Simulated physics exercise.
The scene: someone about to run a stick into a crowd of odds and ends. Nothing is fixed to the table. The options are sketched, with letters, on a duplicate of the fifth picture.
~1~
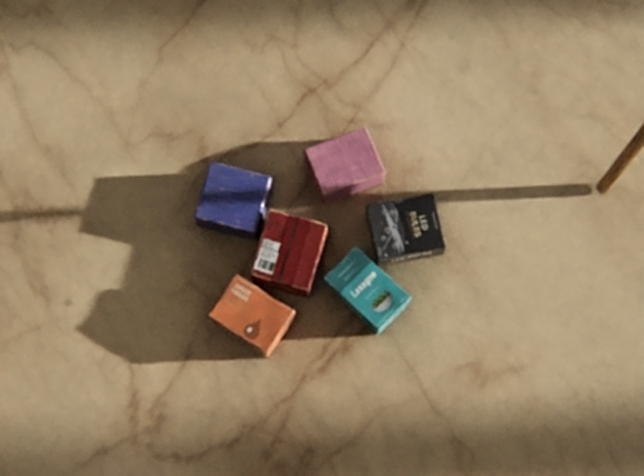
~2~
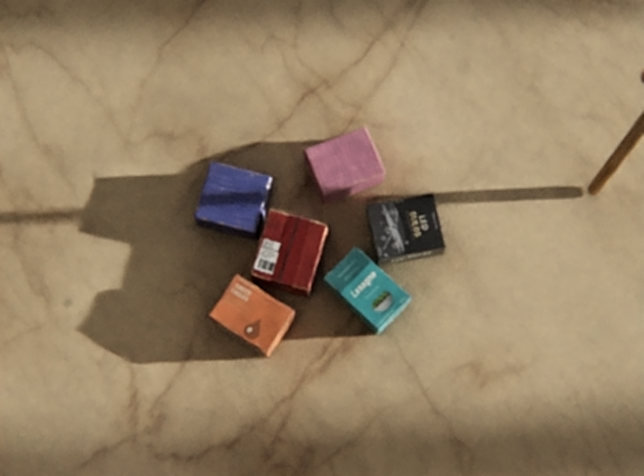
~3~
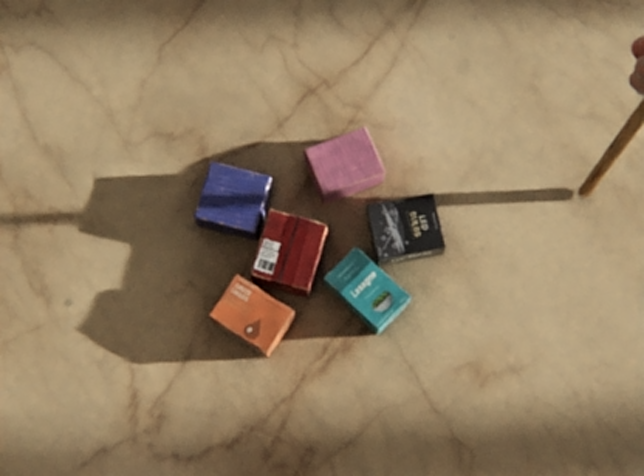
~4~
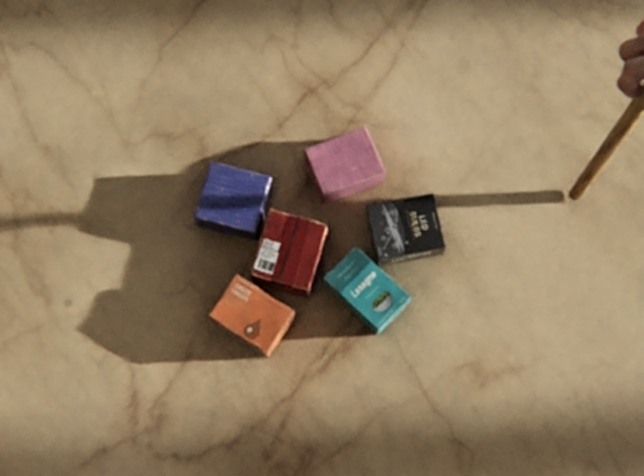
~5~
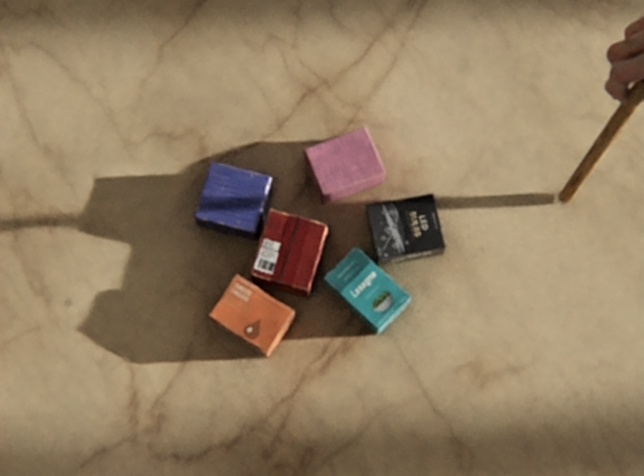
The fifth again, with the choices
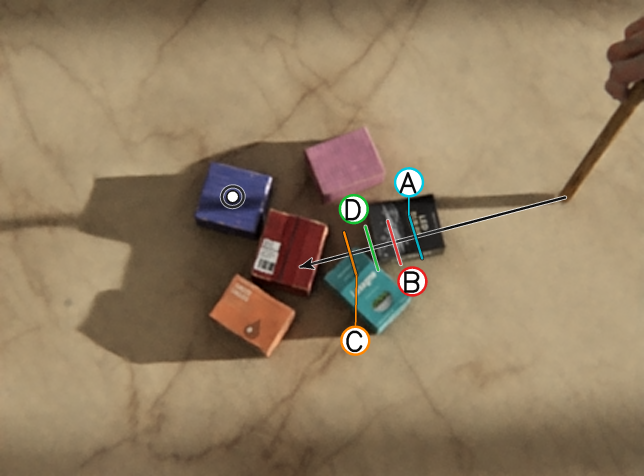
On a marbled surface, a hand moves a stick slightly left toward six small, still boxes.
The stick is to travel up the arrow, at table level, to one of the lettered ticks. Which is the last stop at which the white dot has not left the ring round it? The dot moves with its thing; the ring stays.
B.
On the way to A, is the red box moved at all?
No.
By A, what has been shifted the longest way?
The black box has gone farthest.
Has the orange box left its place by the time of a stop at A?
No.
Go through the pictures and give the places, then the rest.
The first picture shows pink block (344, 166); red box (290, 253); black box (405, 230).
The second picture shows black box (405, 230); turquoise packet (366, 291).
The third picture shows orange box (252, 317); blue block (234, 201).
The fourth picture shows pink block (344, 166); red box (290, 253).
The fifth picture shows black box (405, 230); turquoise packet (366, 291); orange box (252, 317).
On the marked copy, A at (416, 236); B at (394, 243); C at (350, 254); D at (371, 248); the arrow from (565, 197) to (300, 266); the white dot at (232, 197).
Taking B. A third of the way, foot of the stick (503, 214).
Two thirds of the way, foot of the stick (441, 231).
When it is over, foot of the stick (394, 243); black box (354, 232); turquoise packet (358, 297); the dot is still in its ring.
As for the rest, A keeps the dot in but is short; C shifts the dotted thing to (209, 189); D shifts the dotted thing to (219, 195).
